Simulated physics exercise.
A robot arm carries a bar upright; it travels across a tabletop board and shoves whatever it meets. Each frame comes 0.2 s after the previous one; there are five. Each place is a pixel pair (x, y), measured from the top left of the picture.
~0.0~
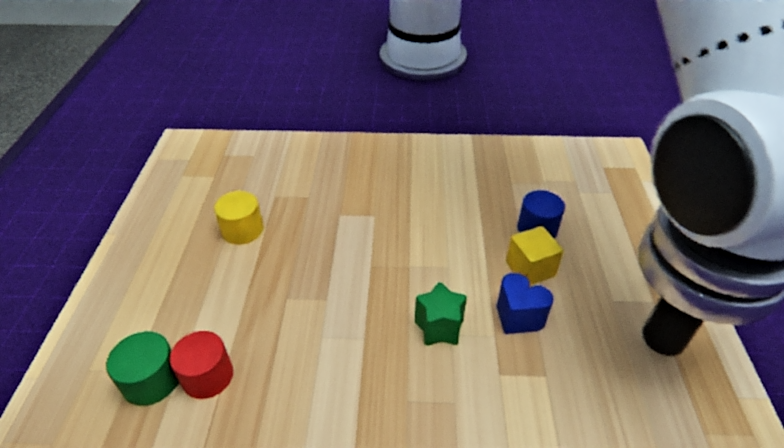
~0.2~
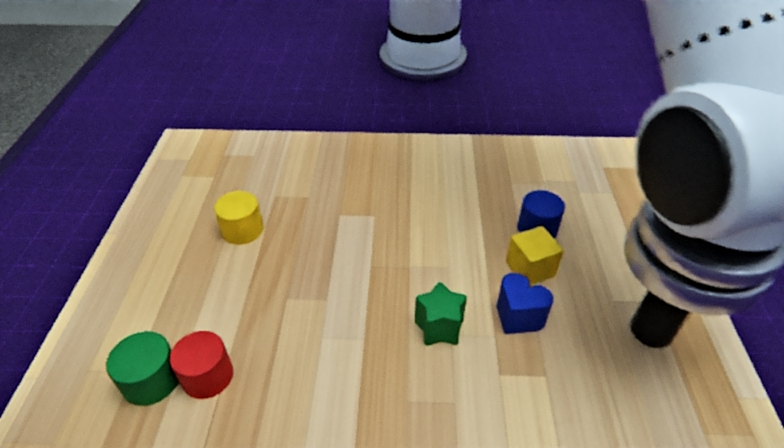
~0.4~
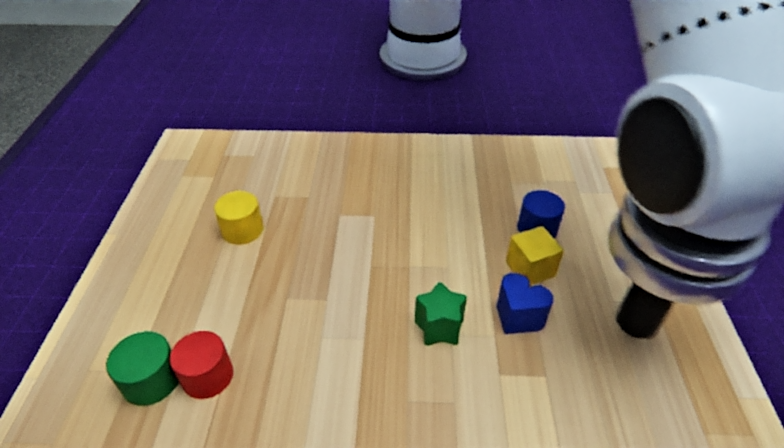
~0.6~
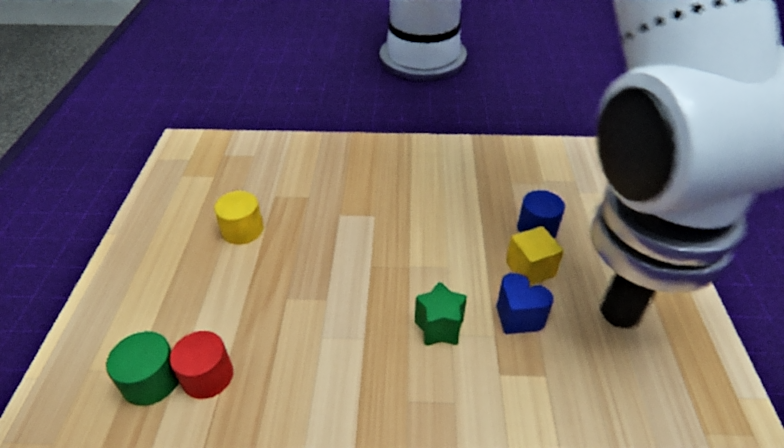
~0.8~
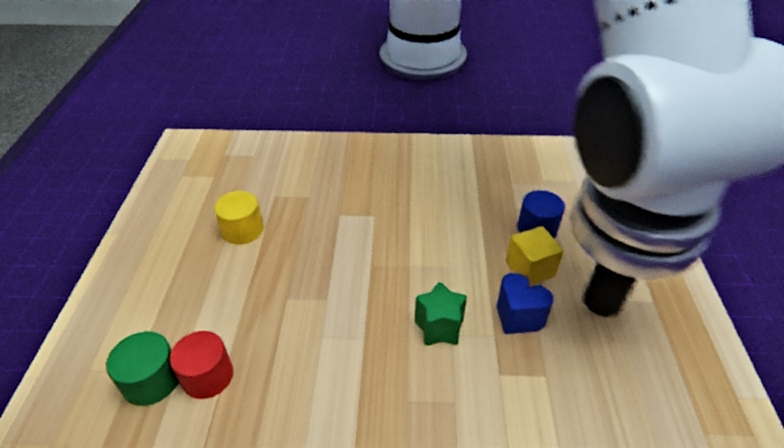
Robot arm with a black tip moving slightly left and away above a wooden board, the colourful blocks beside it staying still.
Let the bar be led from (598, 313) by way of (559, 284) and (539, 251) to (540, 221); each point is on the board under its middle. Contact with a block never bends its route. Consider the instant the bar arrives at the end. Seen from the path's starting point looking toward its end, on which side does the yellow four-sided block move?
The shift goes left.
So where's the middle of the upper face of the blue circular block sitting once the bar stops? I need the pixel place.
Answer: (542, 172).
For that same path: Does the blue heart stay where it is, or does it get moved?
Answer: Unmoved.
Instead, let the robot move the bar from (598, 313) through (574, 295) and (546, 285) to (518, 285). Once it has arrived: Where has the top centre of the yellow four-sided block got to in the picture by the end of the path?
It will likely be found at (513, 232).
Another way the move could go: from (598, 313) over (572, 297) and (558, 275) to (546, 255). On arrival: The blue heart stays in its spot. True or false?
This is true.
On the path given first. One third of the way, bar at (562, 272); yellow four-sided block at (531, 239).
Two thirds of the way, bar at (542, 239); yellow four-sided block at (509, 224), turned 65° anticlockwise; blue circular block at (543, 199).
At the end, bar at (543, 210); blue heart still; yellow four-sided block at (509, 224), turned 65° anticlockwise; blue circular block at (542, 172).
